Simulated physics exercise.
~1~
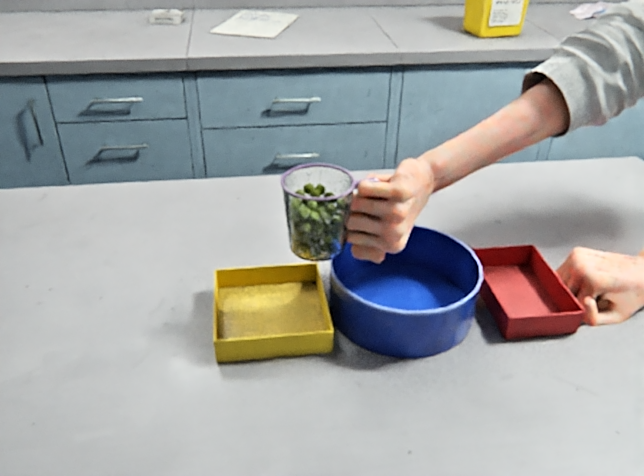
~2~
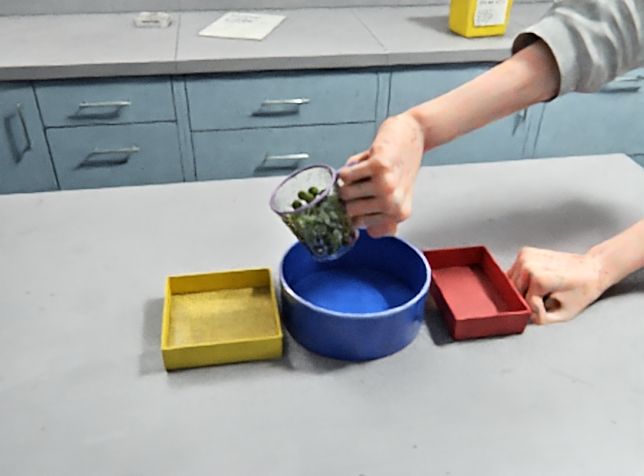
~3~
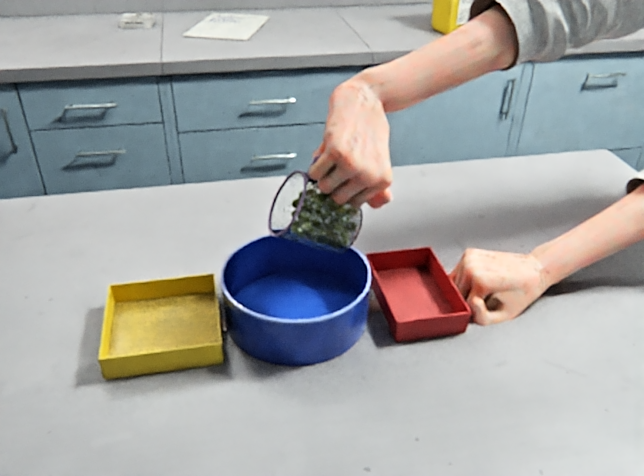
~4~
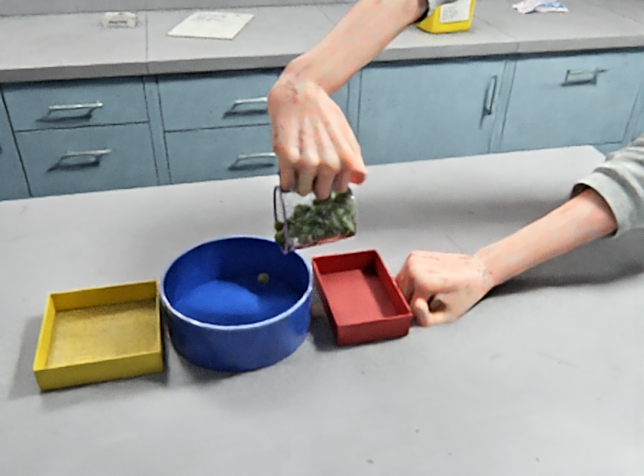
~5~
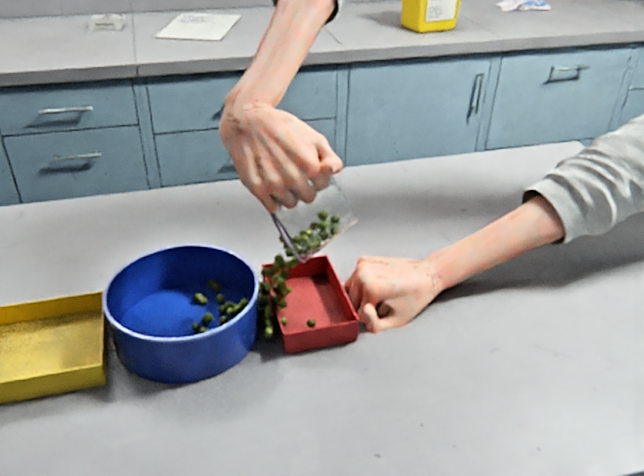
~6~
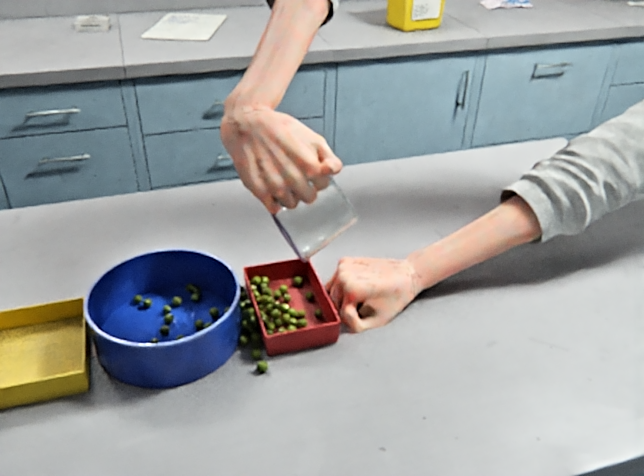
On a grey table in a room with blue-fronted cabinets, seen from slightly above, a shallow yellow tin, a round blue pot and a red tin stand in a row from left to right. One hand holds a clear cup of small green olives above them, while another rests as a fist beside the red tin. The joined containers slide left as the cup tips further over. Olives spill into the blue pot, then into the red tin and onto the table. Finally the cup is upturned and empty, with most olives in the red tin and pot, some outside, and none in the yellow tin.
